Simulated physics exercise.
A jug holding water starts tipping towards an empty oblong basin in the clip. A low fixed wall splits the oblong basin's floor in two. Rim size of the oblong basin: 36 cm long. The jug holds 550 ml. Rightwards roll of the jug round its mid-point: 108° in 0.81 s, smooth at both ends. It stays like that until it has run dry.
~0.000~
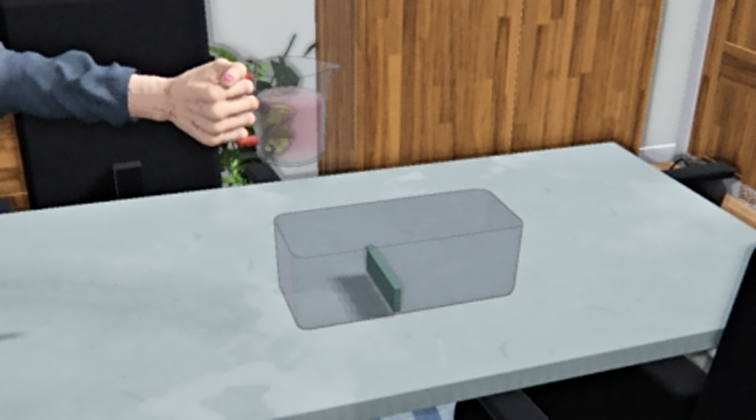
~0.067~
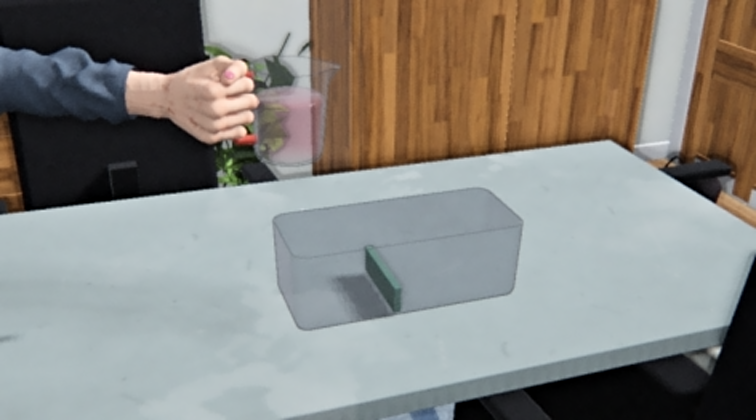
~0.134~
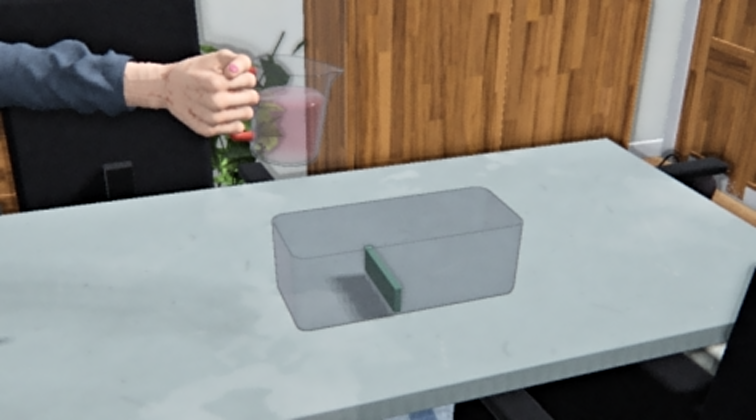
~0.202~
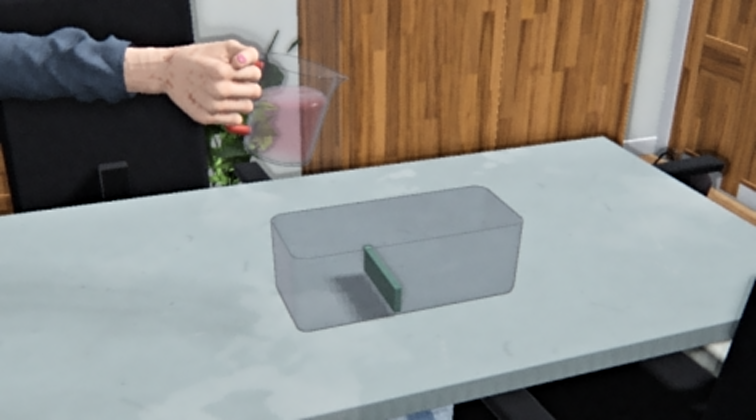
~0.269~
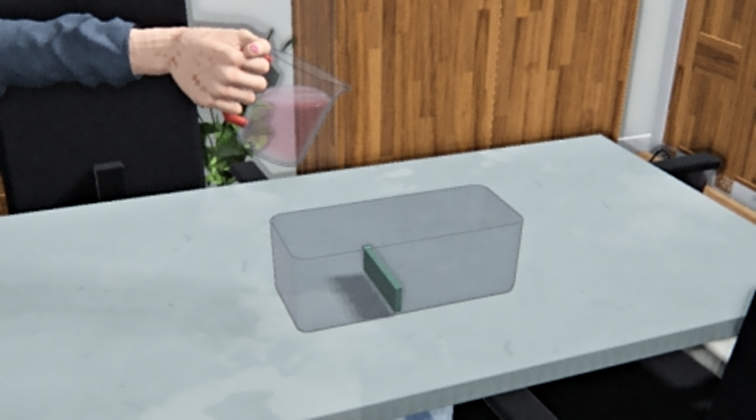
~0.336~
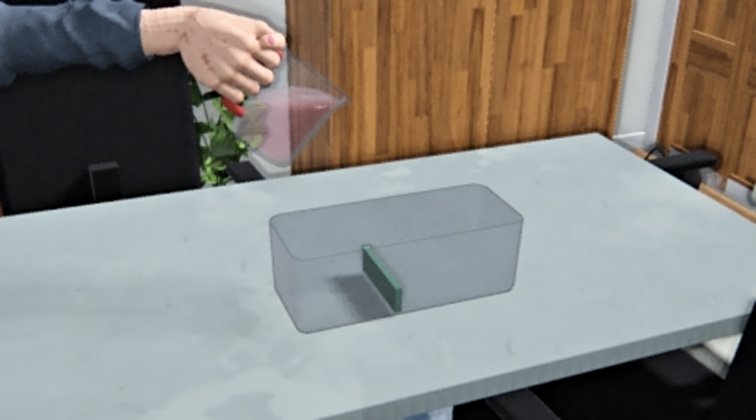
At first, a hand holds a clear jug of pinkish liquid upright above a pale table, near an empty, see-through oblong basin with a low green wall inside. The hand then rolls the jug rightwards, slowly and then faster, until it leans steeply, its liquid shifting towards the right-hand rim.
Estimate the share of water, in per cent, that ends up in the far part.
About 56 per cent.
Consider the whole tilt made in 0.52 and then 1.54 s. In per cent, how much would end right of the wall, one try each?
45 in a hundred, followed by 65 in a hundred.
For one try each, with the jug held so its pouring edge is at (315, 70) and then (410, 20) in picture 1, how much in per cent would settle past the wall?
Try 1: 5 %; try 2: 80 %.
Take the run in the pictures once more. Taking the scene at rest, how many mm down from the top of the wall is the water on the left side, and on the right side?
Left about 30 mm, while the right is about 30 mm.
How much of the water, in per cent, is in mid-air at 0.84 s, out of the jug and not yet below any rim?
Roughly 20 per cent.
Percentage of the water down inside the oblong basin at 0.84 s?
Reading: Approx. 64 %.
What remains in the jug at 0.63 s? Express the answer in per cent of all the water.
Still held: Roughly 64 % of the total.
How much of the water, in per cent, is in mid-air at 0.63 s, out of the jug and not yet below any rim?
30 %.
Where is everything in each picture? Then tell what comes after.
The first frame shows tilt 0°; pouring edge (339, 64); surface from (253, 99) to (322, 93); the oblong basin's rim runs from (283, 238) to (506, 207); the wall's top is at (383, 268).
The second frame shows tilt 2°; pouring edge (340, 65); surface from (253, 99) to (322, 93).
The third frame shows tilt 7°; pouring edge (343, 69); surface from (254, 99) to (323, 93).
The fourth frame shows tilt 16°; pouring edge (348, 76); surface from (253, 99) to (325, 92).
The fifth frame shows tilt 27°; pouring edge (352, 87); surface from (250, 103) to (329, 93).
The sixth frame shows tilt 40°; pouring edge (353, 101); surface from (240, 114) to (338, 96).
Then, 0.63 s in, the tilt is 95° and 64 per cent is still to pour, 2 is left of the wall and 5 right of it.
Then, 0.84 s in, the tilt is 108° and 14 per cent is still to pour, 23 is left of the wall and 42 right of it.
Then, 1.07 s in, the tilt is 108° and 1 per cent is still to pour, 39 is left of the wall and 56 right of it.
Then, 1.31 s in, the tilt is 108° and 0 per cent is still to pour, 43 is left of the wall and 56 right of it.
Finally, 43 per cent lies left of the wall, 56 right of it and 1 outside.
